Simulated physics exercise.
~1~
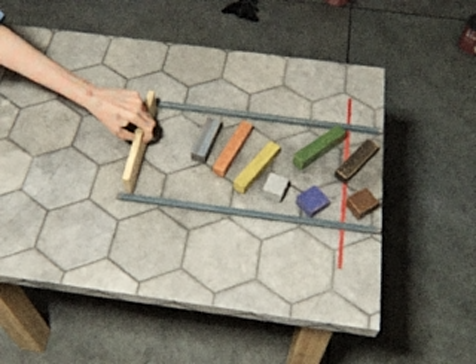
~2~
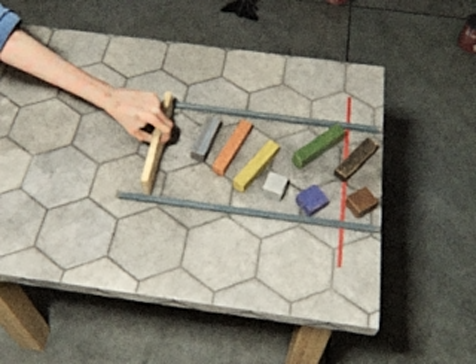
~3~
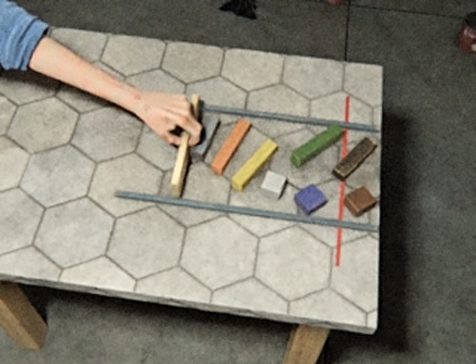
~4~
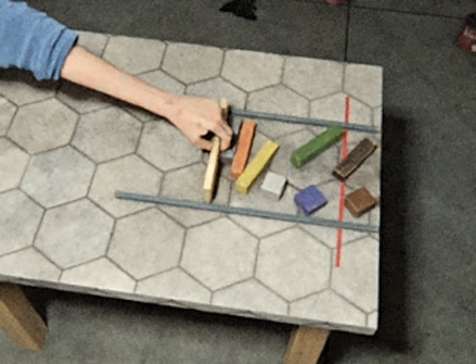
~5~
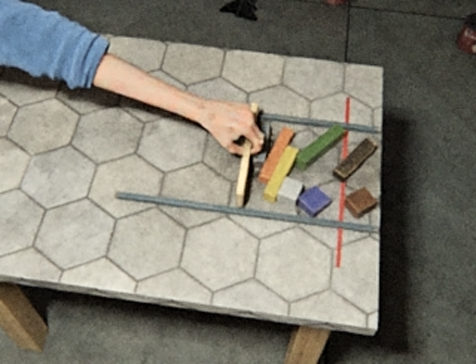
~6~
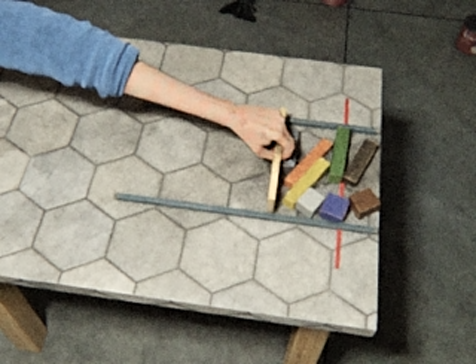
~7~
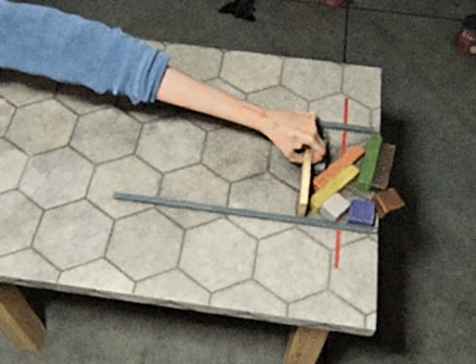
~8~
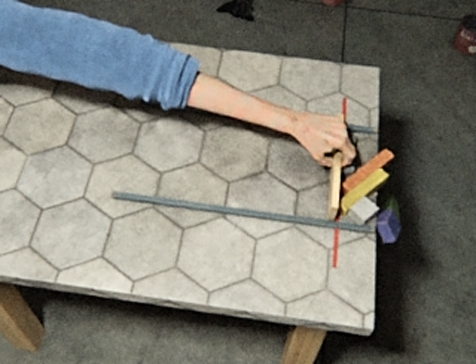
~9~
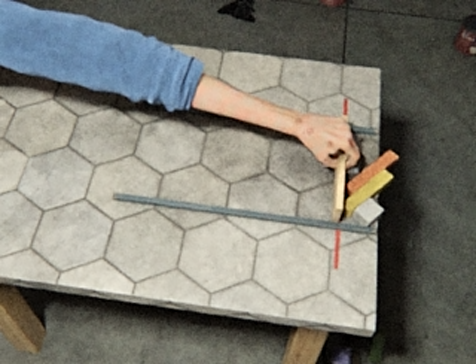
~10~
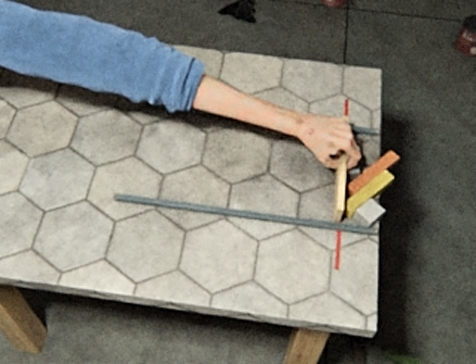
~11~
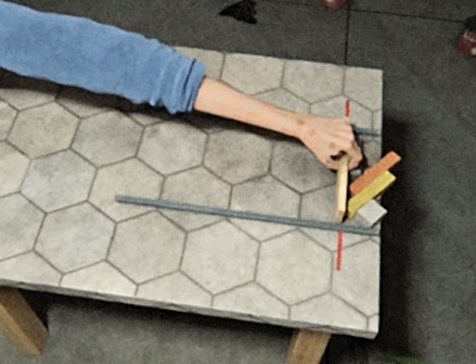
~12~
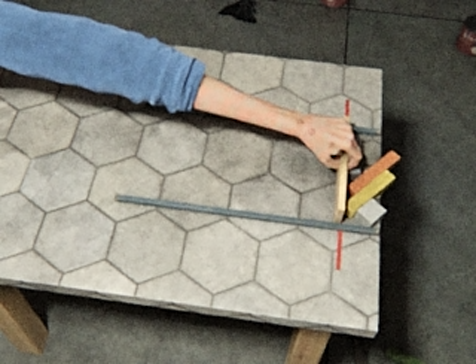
A hand slides an upright wooden board rightward between two rails on a hexagon-patterned tabletop, toward loose pieces and a red line near the right edge. The board reaches the grey stick first, then gathers the orange and yellow pieces, pressing them into the green bar and the small blocks. The crowded pieces bunch together and shift over the line, with the brown block tipping at the edge. The black, brown, green and blue pieces go over and drop toward the floor. The board stops at the red line, leaving the orange, yellow and pale pieces perched at the edge.
